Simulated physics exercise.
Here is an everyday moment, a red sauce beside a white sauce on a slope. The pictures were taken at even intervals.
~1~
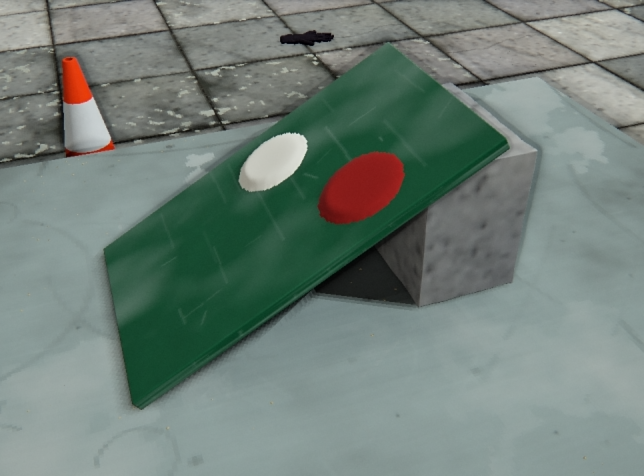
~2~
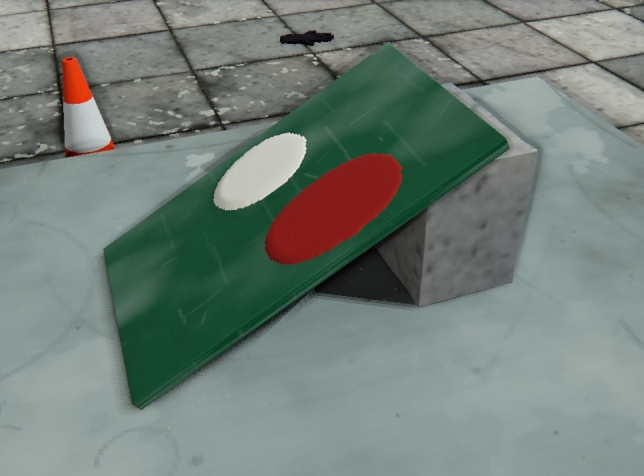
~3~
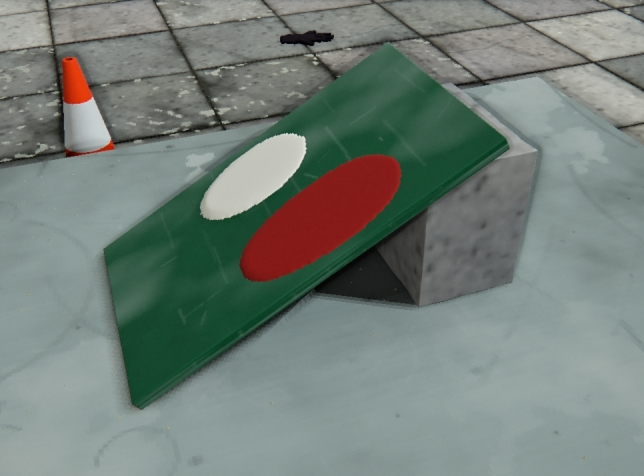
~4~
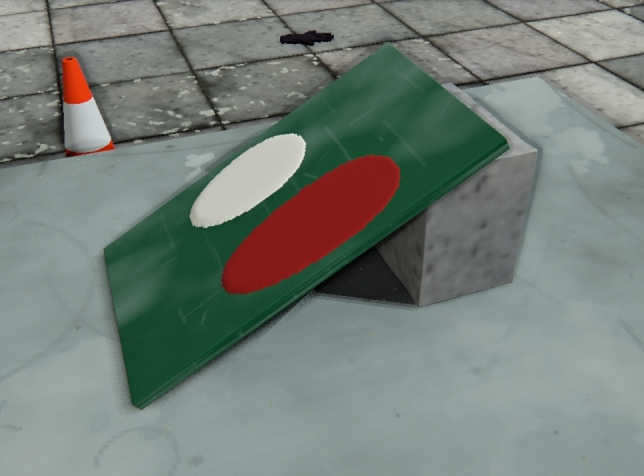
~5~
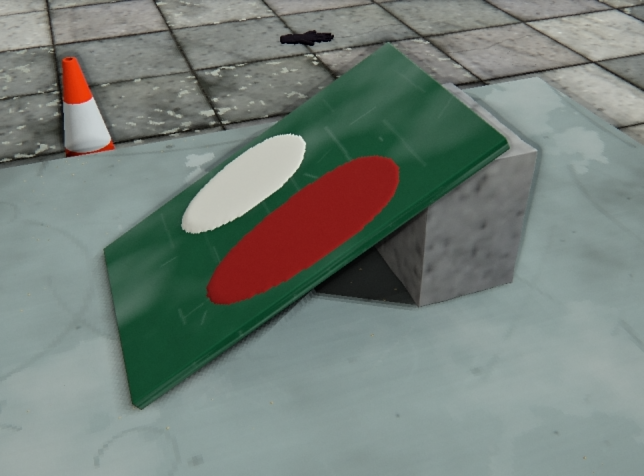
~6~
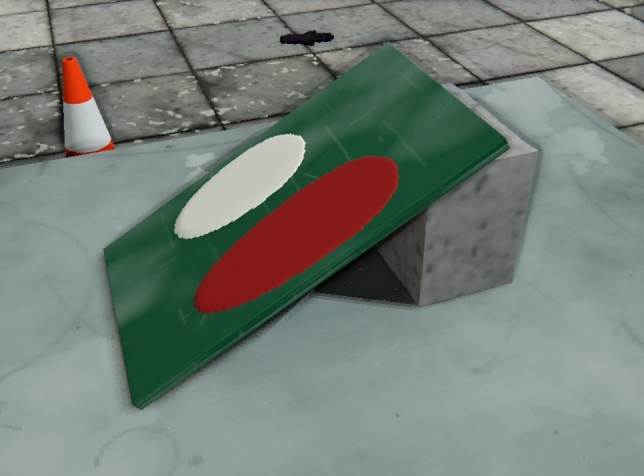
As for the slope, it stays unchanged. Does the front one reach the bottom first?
Yes.
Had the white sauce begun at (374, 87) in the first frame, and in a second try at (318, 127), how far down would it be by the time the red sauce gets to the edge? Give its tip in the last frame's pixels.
Tip, last view - try 1: Approx. (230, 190); try 2: Approx. (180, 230).
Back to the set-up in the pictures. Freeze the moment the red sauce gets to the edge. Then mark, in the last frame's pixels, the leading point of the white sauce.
Estimated tip: (137, 258) px in the final view.
A moment on, the red sauce is close to the edge; the white sauce is three quarters of the way down.
Further on, the red sauce is close to the edge; the white sauce is close to the edge.
When it is over, the red sauce is at the low edge; the white sauce is close to the edge.
